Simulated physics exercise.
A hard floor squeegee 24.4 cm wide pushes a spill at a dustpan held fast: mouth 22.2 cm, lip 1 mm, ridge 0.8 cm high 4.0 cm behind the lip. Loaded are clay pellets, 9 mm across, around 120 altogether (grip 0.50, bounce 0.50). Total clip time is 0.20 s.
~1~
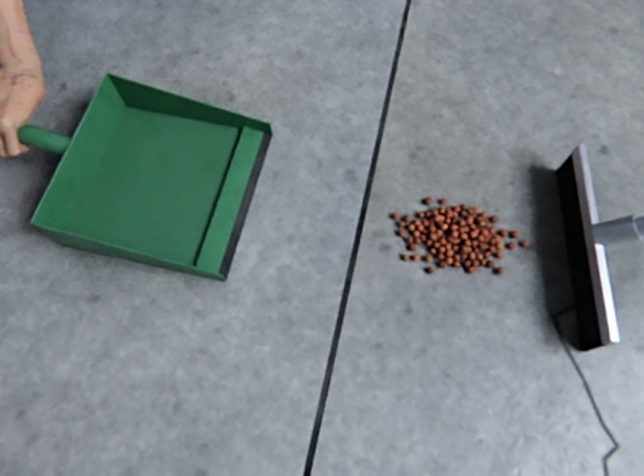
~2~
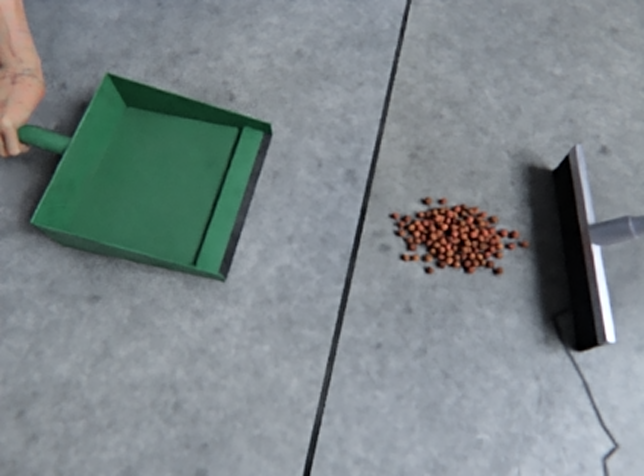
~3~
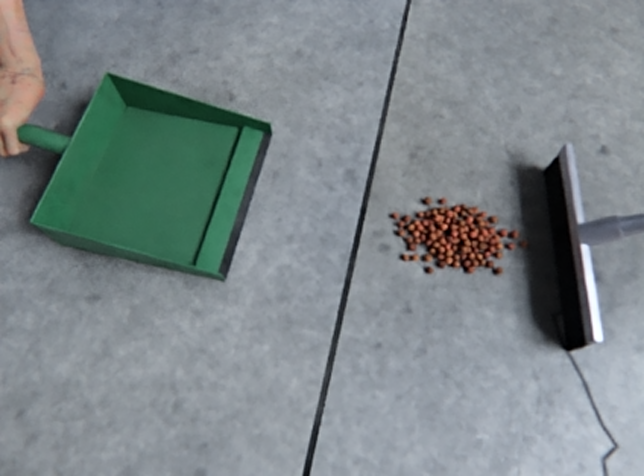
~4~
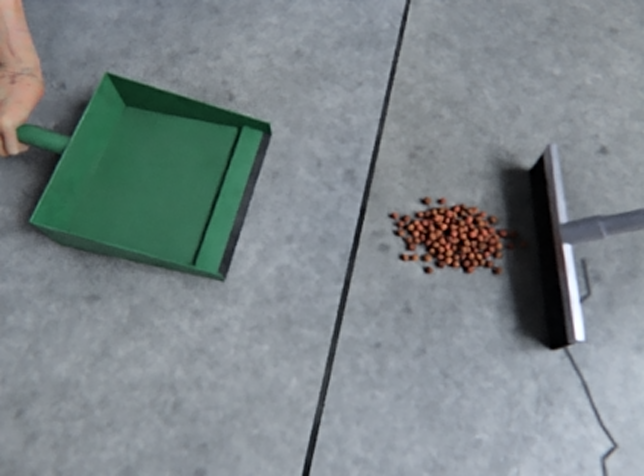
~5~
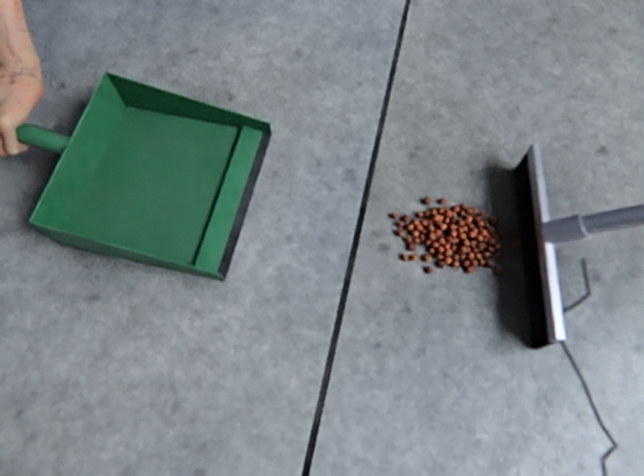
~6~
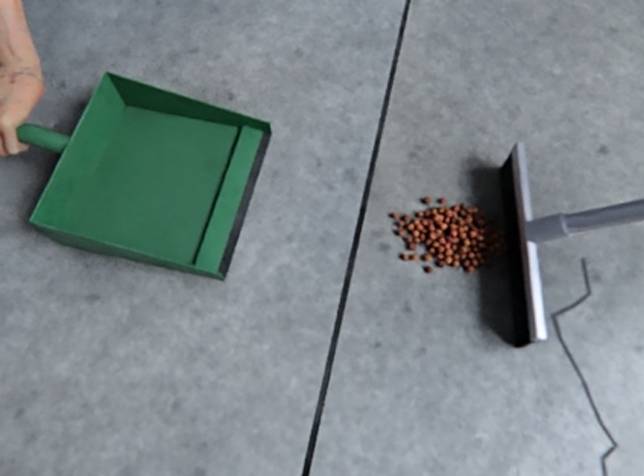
A wide floor squeegee slid left across the gray floor and reached the near edge of a pile of small reddish-brown pellets, while a hand on the left held a green dustpan still.
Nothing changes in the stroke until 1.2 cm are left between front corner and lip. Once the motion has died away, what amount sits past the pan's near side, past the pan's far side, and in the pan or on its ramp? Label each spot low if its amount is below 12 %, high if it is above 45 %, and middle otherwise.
Past the pan's near side: Low, past the pan's far side: Low, in the pan or on its ramp: Middle.
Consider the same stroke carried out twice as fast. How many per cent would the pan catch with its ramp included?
Near 55 %.
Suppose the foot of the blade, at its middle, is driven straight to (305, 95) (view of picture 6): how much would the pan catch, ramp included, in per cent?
Share caught: Approx. 0 %.
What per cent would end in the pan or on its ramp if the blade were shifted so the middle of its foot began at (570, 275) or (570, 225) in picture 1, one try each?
About 35 and 25 per cent.
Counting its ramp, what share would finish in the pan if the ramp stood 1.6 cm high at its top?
Estimated share: Around 30 in a hundred.
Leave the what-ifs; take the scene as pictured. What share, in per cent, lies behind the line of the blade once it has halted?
About 0 per cent.
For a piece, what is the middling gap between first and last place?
That distance is close to 28 cm.
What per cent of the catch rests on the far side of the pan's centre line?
20 per cent.
Then, 0.30 s after the last picture, middle of the blade 19 cm from the lip; 0 % over the lip, far side 0 %, near side 0 %.
Then, 0.51 s after the last picture, middle of the blade 9 cm from the lip; 0 % over the lip, far side 0 %, near side 5 %.
Then, 0.83 s after the last picture, middle of the blade 3 cm from the lip; 35 % over the lip, far side 0 %, near side 5 %.
In the end, near side 5 %, far side 0 %, pan 30 %, in front of the lip or behind the blade 65 %.
